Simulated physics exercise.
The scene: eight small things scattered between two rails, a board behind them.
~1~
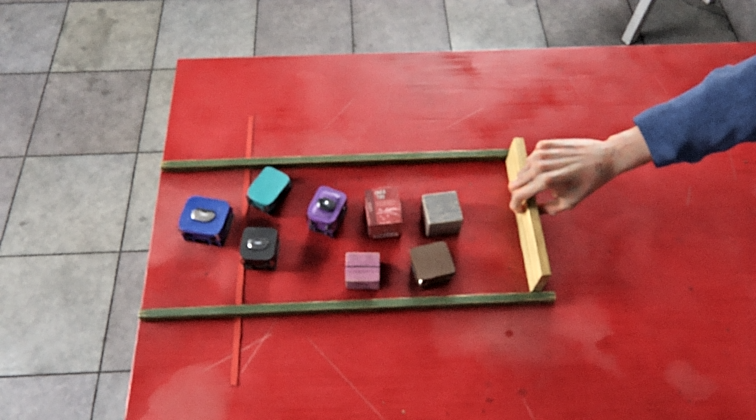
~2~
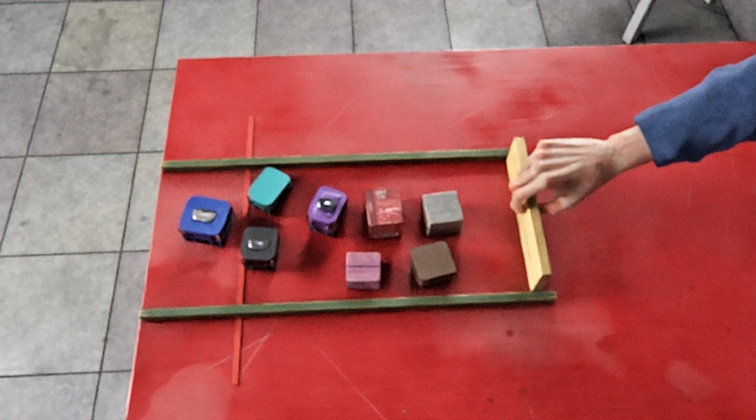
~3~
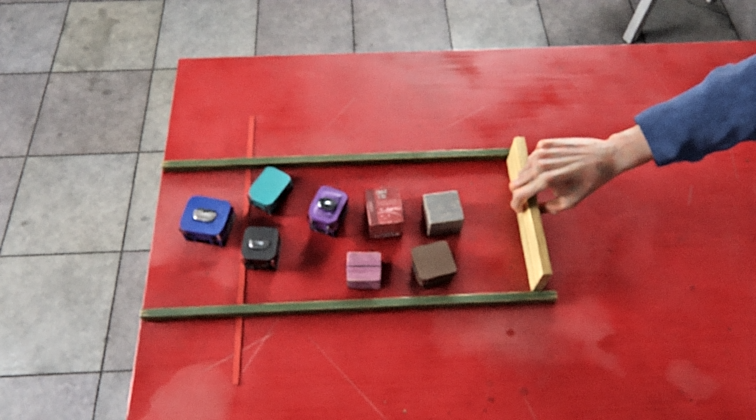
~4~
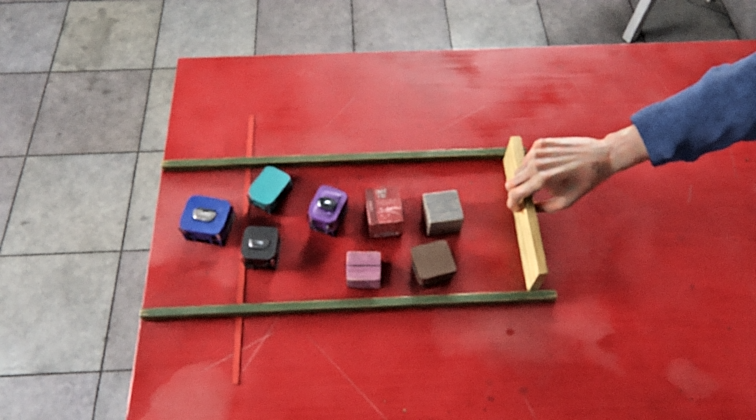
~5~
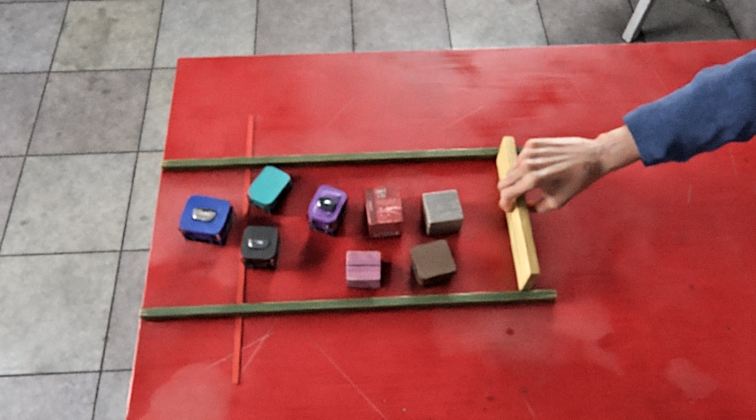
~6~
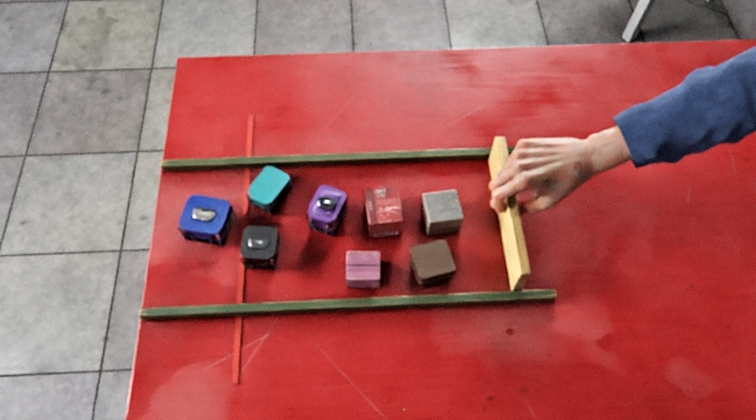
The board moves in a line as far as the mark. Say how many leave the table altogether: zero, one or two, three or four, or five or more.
The number that fall off is one or two.
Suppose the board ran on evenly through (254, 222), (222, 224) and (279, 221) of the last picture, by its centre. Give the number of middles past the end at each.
Place by place, 1, 2 and 0.
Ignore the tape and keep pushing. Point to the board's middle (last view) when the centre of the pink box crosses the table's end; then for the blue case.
About (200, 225), and (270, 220) for the other.
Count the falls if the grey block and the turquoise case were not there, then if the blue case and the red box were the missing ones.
Fallen: 0, and 0 in the other try.
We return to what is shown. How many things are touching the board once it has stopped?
It touches 3.
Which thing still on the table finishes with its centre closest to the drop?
Foremost is the purple case.
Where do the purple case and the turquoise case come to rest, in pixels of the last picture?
The purple case at (159, 213), the turquoise case at (227, 178).
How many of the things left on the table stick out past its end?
1 of them.
Soon after, none off yet; blue case at rest near (207, 220); black case at rest near (261, 248); turquoise case at rest near (270, 190).
After that, none off yet; blue case at rest near (207, 220); black case at rest near (261, 248); turquoise case displaced a little near (257, 186).
And then, none off yet; blue case displaced about its own width near (164, 223); black case displaced about its own width near (220, 252); turquoise case displaced a little near (252, 179).
In the end, the number that fall off is one or two; gone, blue case.
